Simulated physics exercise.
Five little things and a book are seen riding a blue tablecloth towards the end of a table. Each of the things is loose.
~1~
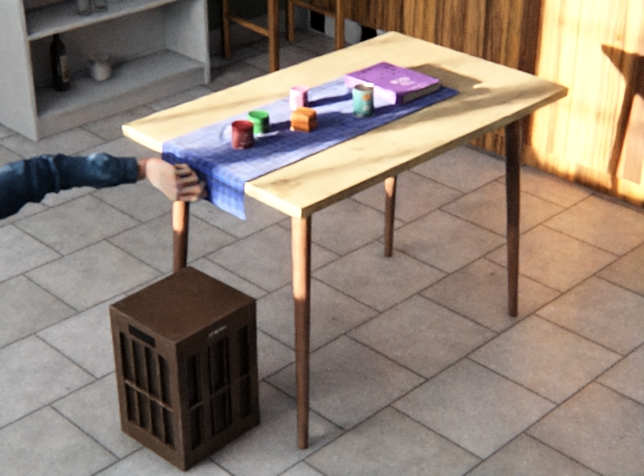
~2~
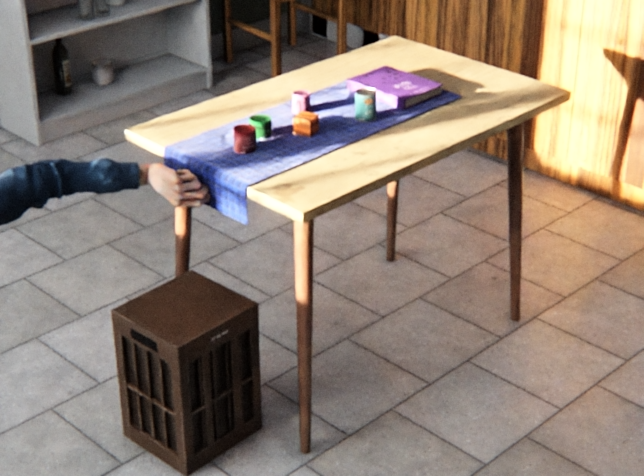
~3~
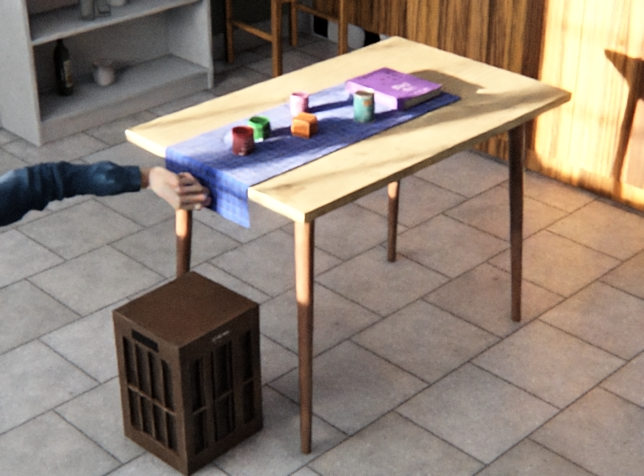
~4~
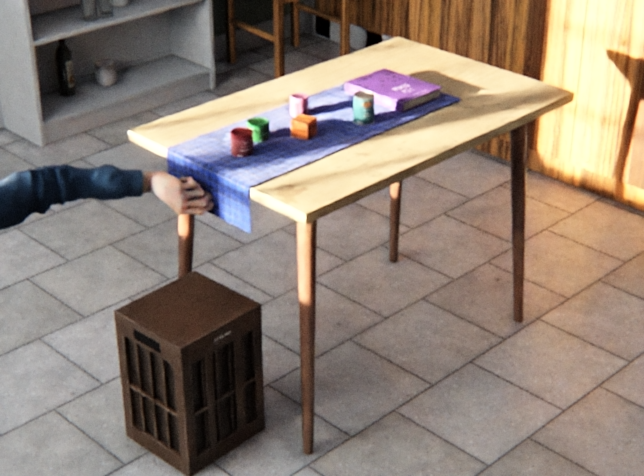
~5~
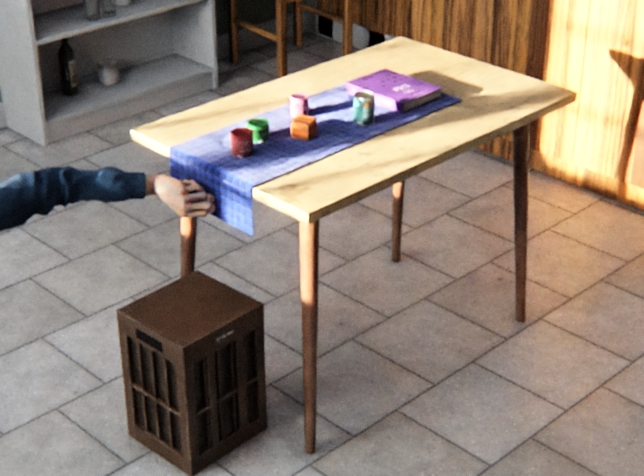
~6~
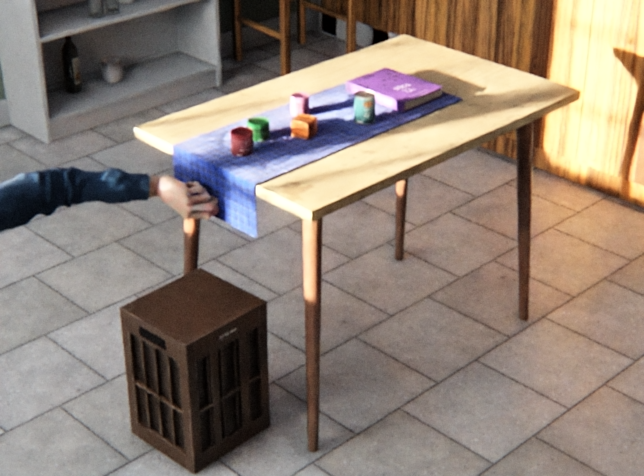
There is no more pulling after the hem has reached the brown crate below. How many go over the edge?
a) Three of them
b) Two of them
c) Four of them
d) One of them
The answer is b.
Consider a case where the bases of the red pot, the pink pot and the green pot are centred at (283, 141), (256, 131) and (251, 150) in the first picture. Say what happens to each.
In the end the red pot is no longer on top, the pink pot is no longer on top, and the green pot is no longer on top.
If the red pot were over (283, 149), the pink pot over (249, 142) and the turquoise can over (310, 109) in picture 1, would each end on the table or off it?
The red pot is off the top, the pink pot is off the top, the turquoise can is still on top.
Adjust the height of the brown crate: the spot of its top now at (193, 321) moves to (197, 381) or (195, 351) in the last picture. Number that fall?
Then 4 and 3.
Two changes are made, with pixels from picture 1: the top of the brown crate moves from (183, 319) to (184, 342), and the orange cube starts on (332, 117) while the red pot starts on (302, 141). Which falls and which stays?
So the orange cube stays there, and the red pot leaves.
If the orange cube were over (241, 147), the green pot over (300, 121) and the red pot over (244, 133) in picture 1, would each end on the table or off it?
The orange cube? It tips off. The green pot stays where it is, and the red pot tips off.
Soon after, hem near (216, 265); red pot gone.
Then, hem on the crate; red pot and green pot gone.
At rest, hem on the crate; red pot and green pot gone. The count of fallen things is two.
